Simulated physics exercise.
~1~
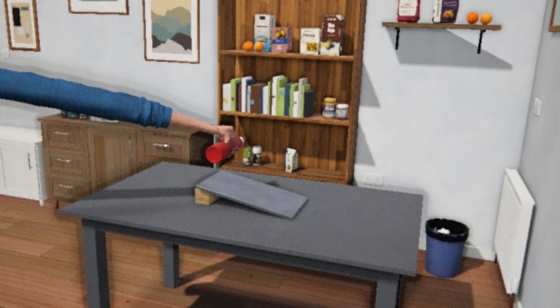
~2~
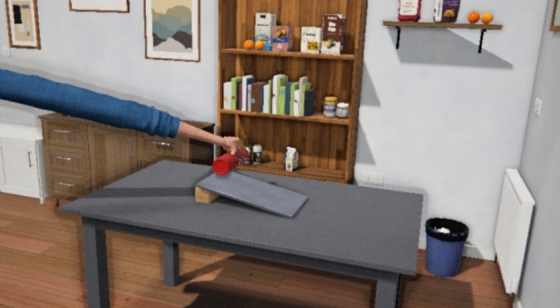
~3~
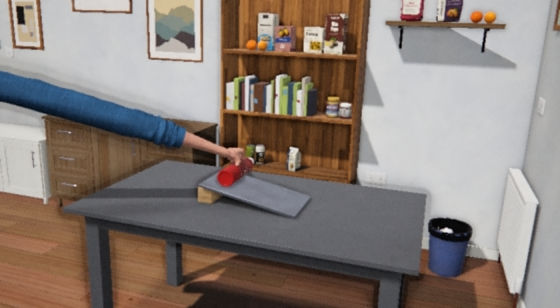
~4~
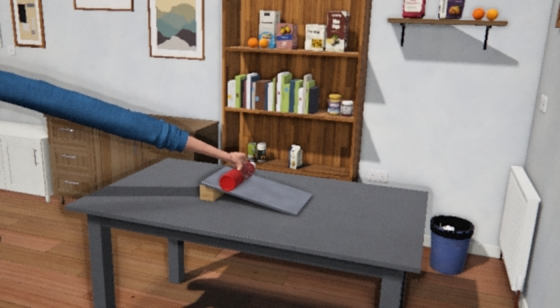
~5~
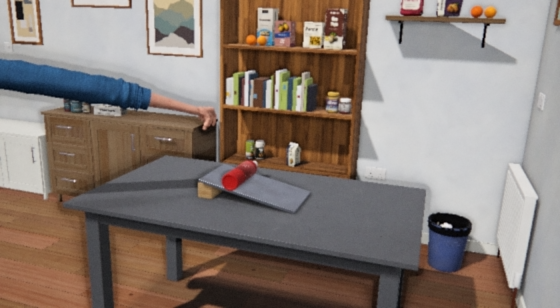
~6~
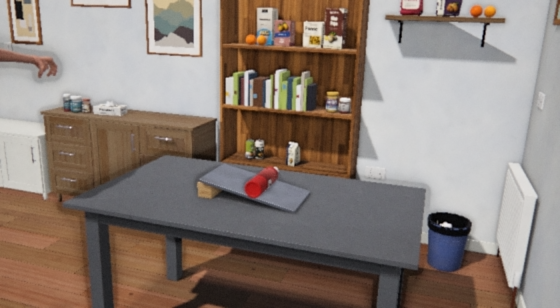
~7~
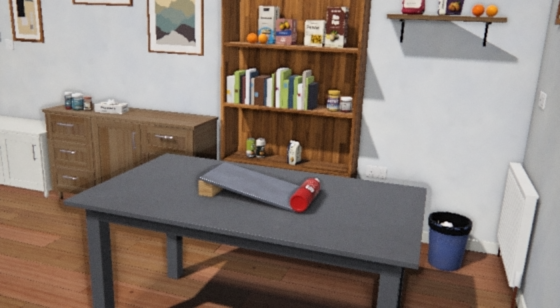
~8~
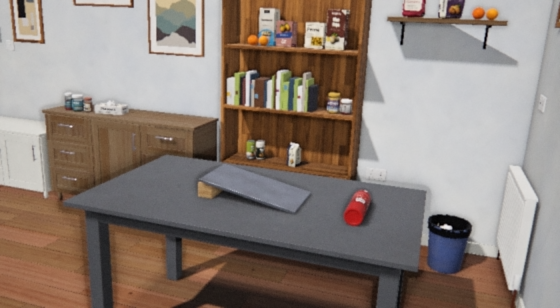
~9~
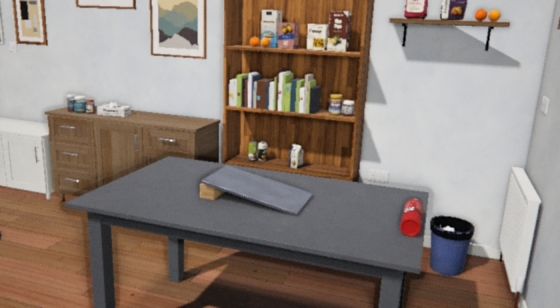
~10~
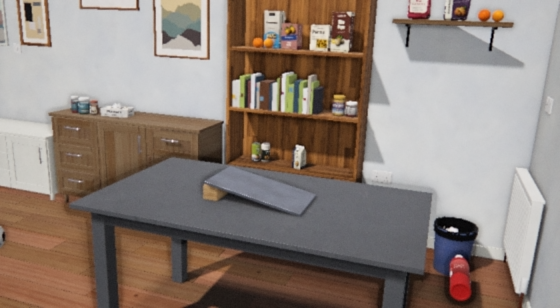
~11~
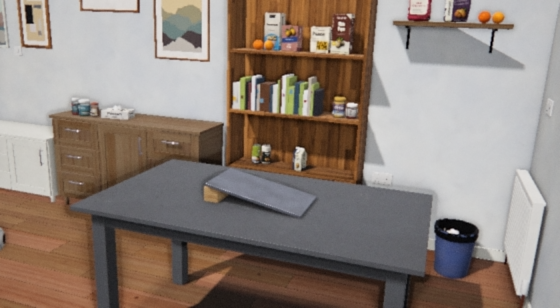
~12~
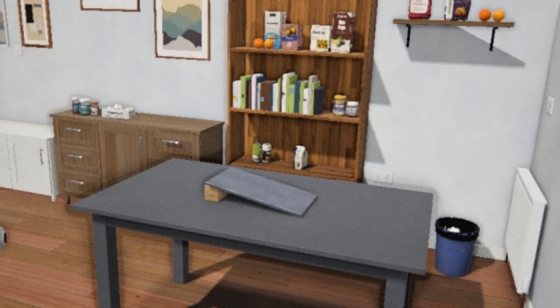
An arm in a blue sleeve reaches in from the left of a room, seen from slightly above by a gently swaying camera, and holds a red bottle over a grey table. A grey board slopes down to the right from a small wooden block, with a wooden bookcase behind and a dark blue bin at right. The hand lays the bottle on its side near the board's raised end, lets go and withdraws. The bottle runs down the board, crosses the tabletop and drops off the right edge towards the floor near the bin. It then passes out of view, leaving the board in place.
